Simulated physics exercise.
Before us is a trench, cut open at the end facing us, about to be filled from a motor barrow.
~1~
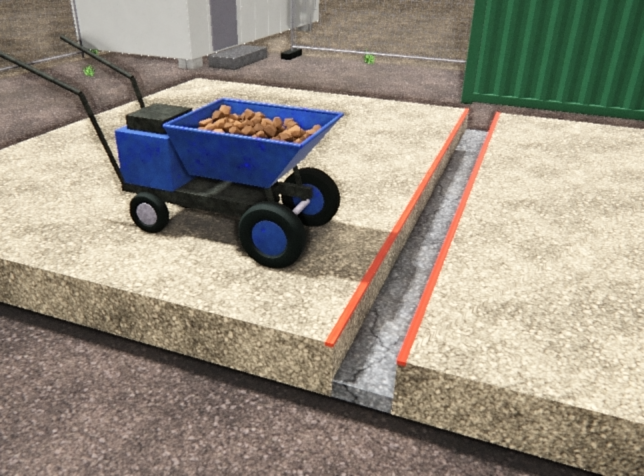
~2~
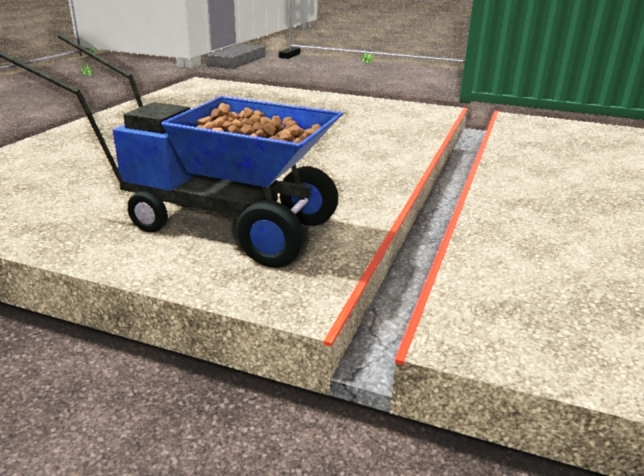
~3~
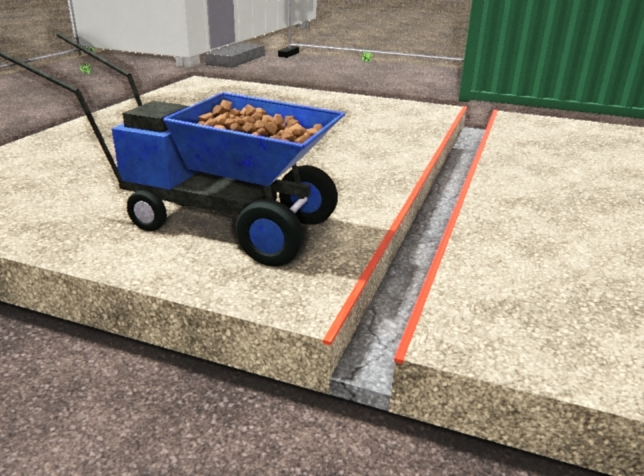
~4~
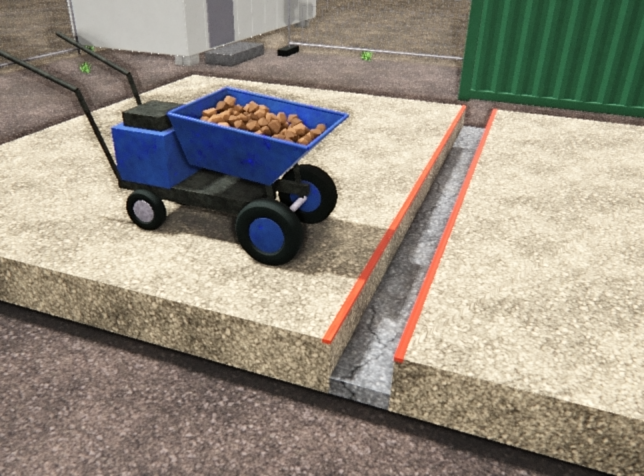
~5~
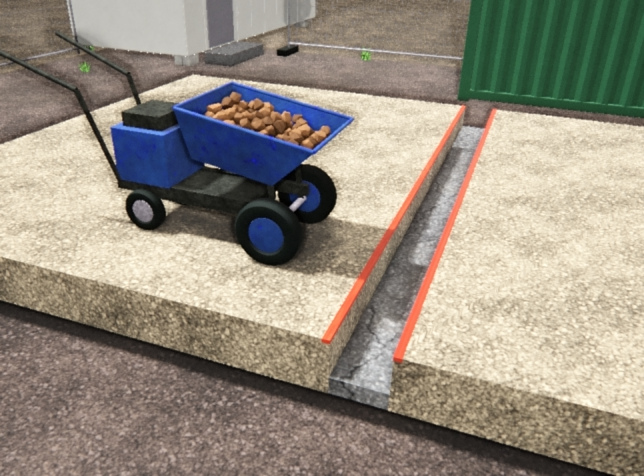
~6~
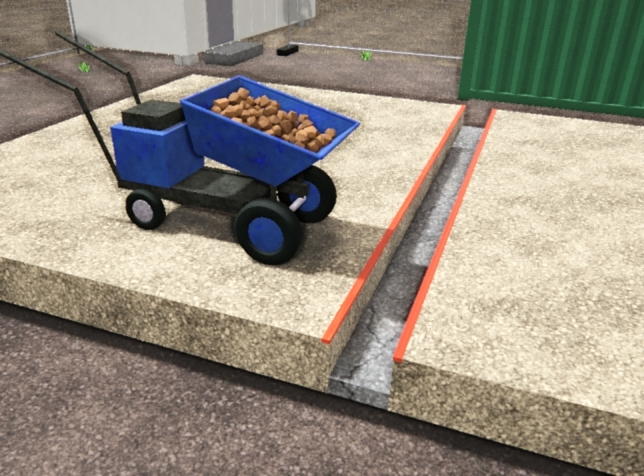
We see a blue motor barrow loaded with brown clods standing on a pale slab beside a red-edged trench; its skip starts level, then tilts slightly forward to the right, the lumps still inside.
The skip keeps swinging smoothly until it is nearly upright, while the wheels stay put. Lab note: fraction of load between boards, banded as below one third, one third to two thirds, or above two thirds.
Pretty sure the trench share falls in the top band, so past two thirds.
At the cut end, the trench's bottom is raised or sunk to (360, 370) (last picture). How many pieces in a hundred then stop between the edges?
I'd guess close to 80 percent.
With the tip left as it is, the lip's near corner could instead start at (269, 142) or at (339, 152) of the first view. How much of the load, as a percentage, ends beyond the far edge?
About 0 % and about 70 %.
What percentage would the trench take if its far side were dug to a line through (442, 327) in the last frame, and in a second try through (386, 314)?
The first try comes to close to 100 per cent, the next to 50 per cent.
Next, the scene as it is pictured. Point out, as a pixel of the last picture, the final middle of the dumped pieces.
Close to (404, 283) in the last view.
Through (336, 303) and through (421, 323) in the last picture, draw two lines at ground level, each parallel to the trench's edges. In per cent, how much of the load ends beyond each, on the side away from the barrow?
Estimate: 100 %, then 10 %.
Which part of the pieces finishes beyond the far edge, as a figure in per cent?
That share is about 5 percent.
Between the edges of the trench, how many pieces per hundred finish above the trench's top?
Estimate: Near 5 in a hundred.
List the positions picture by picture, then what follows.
The first frame shows lip of the skip at (301, 146), level; top of the load at (247, 125), clay clods; first edge of the trench at (349, 308); far edge at (416, 324), the trench over half as wide as the skip, and about half as deep as wide.
The second frame shows lip of the skip at (300, 146), level; top of the load at (236, 127).
The third frame shows lip of the skip at (303, 147), tipped barely; top of the load at (237, 124).
The fourth frame shows lip of the skip at (308, 149), tipped barely; top of the load at (240, 121).
The fifth frame shows lip of the skip at (313, 153), tipped a little; top of the load at (233, 122).
The sixth frame shows lip of the skip at (321, 158), tipped a little; top of the load at (239, 119); first edge of the trench at (346, 305); far edge at (412, 320).
Soon after the last picture, skip tipped well over; all in the skip.
A little later, skip tipped steeply; nearly all in the skip; a small part in or heaped over the trench; a stray few falling.
Later still, skip tipped right over; a small part in the skip; most in or heaped over the trench; a small part beyond it.
At rest, skip tipped right over; nearly all in or heaped over the trench; a small part beyond it.
